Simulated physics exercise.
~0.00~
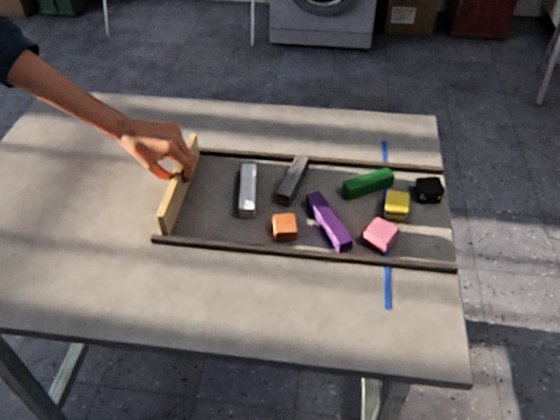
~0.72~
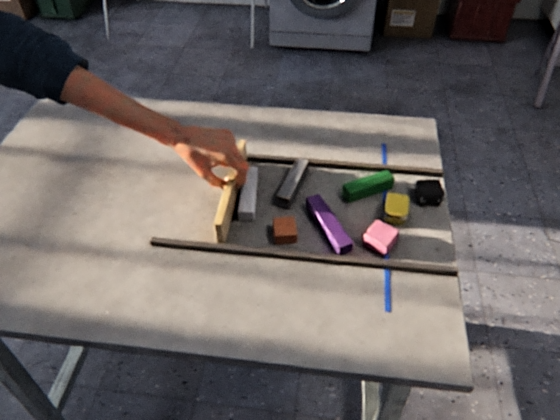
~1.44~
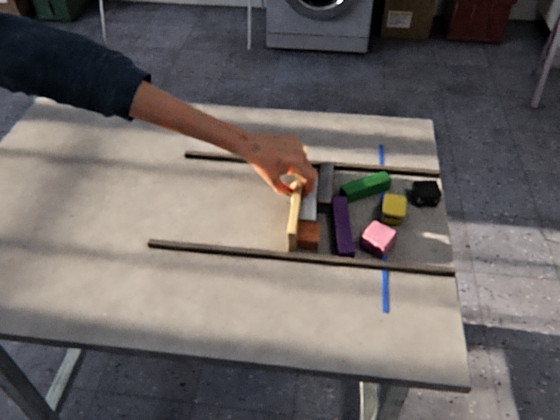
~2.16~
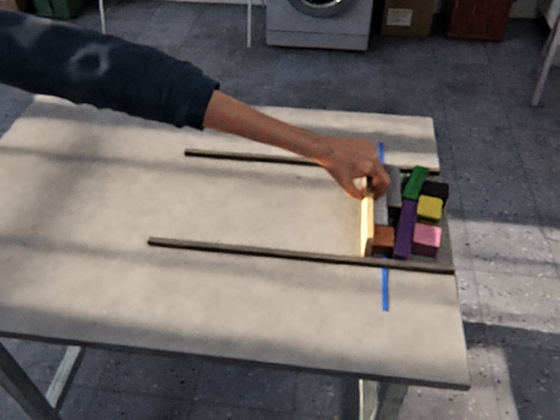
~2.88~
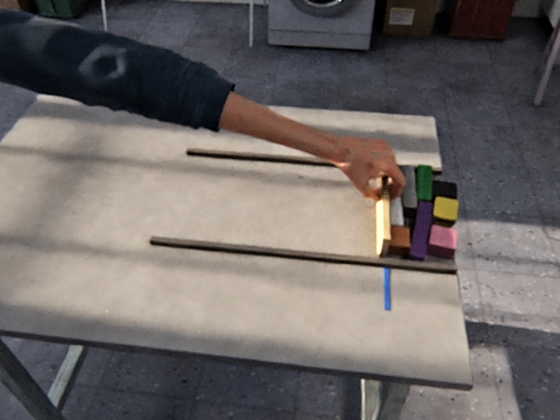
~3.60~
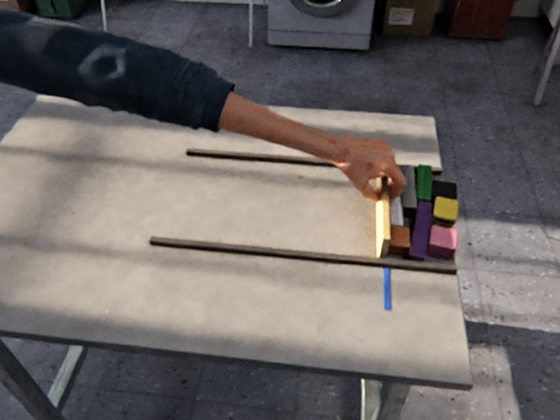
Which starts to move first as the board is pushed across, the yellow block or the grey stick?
The grey stick starts to move first. The yellow block is only pushed along later, once the board has come further to the right.
The clip opens on a grey table where a hand holds an upright wooden board between two dark rails, with eight coloured sticks and blocks scattered to its right. The hand slides the board right until it comes up close to the white stick. It then pushes the white and grey sticks, the orange block and the purple bar along together. Further on, the green, yellow, pink and black pieces are gathered up too, packed tightly near the table's right edge. The board stops by the blue tape, and all the pieces stay on the table.
